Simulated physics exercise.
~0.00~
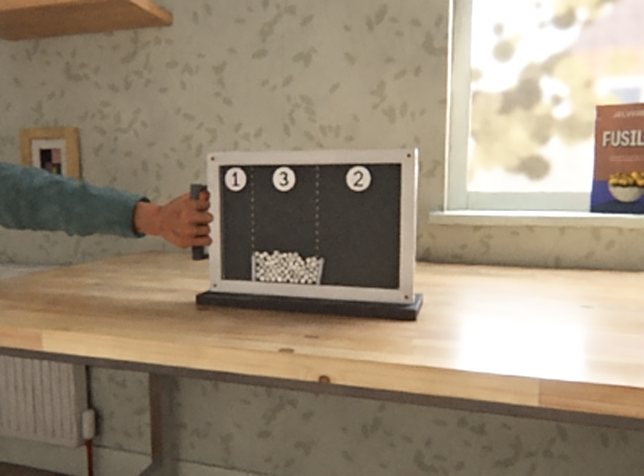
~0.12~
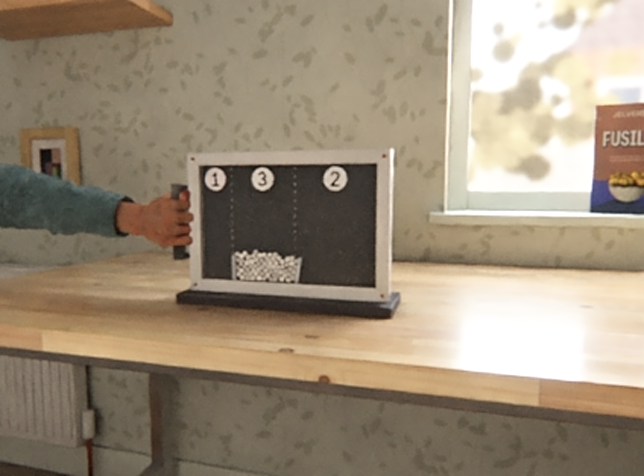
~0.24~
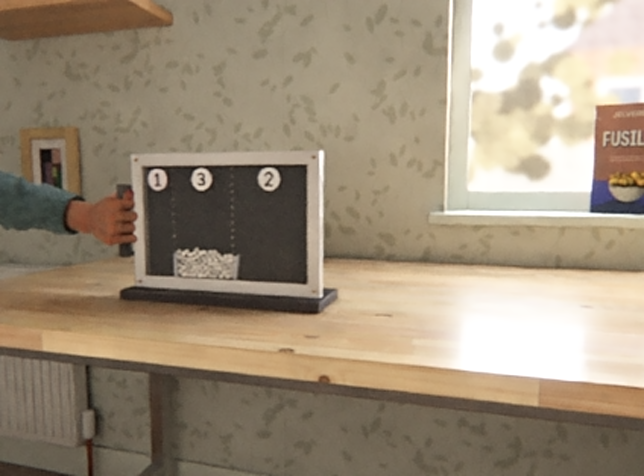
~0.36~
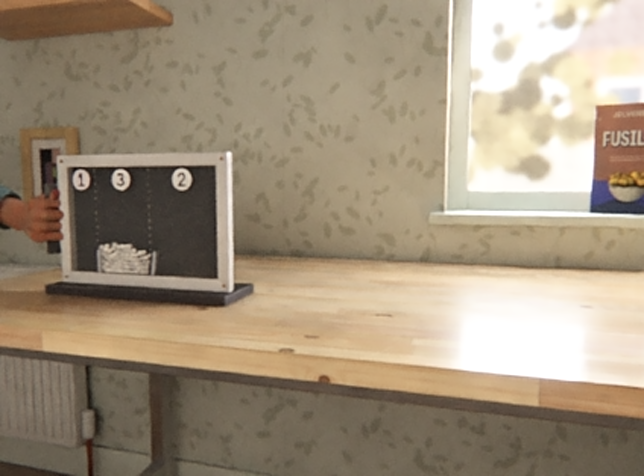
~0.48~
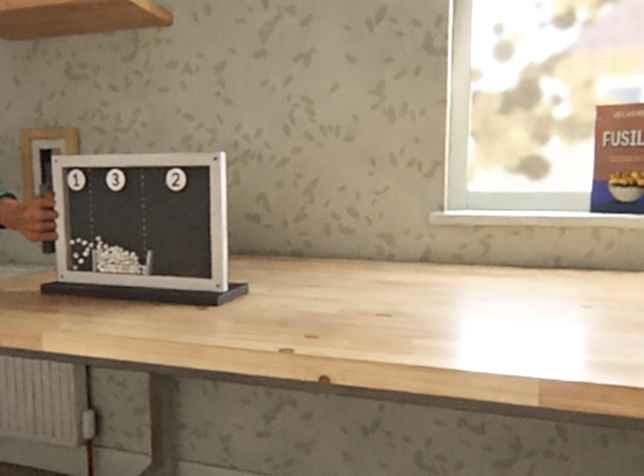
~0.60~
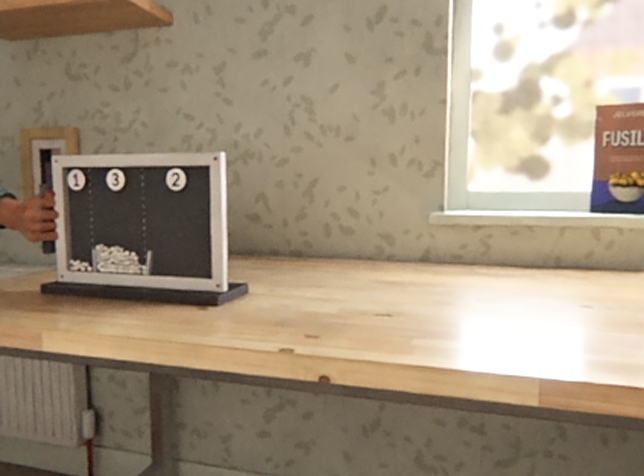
In a room with leaf-patterned wallpaper, a still camera looks across a pale wooden table, with a shelf at upper left and a window and a pasta box at right. A hand in a teal sleeve grips the left side of a closed, dark-faced tray with a light frame, its three strips numbered one, three and two from left to right. Small white pills lie heaped low in the middle strip. The hand moves the tray left along the table until it stops. The pills surge left, some spilling into strip one, then settle, most remaining in strip three and none in two.
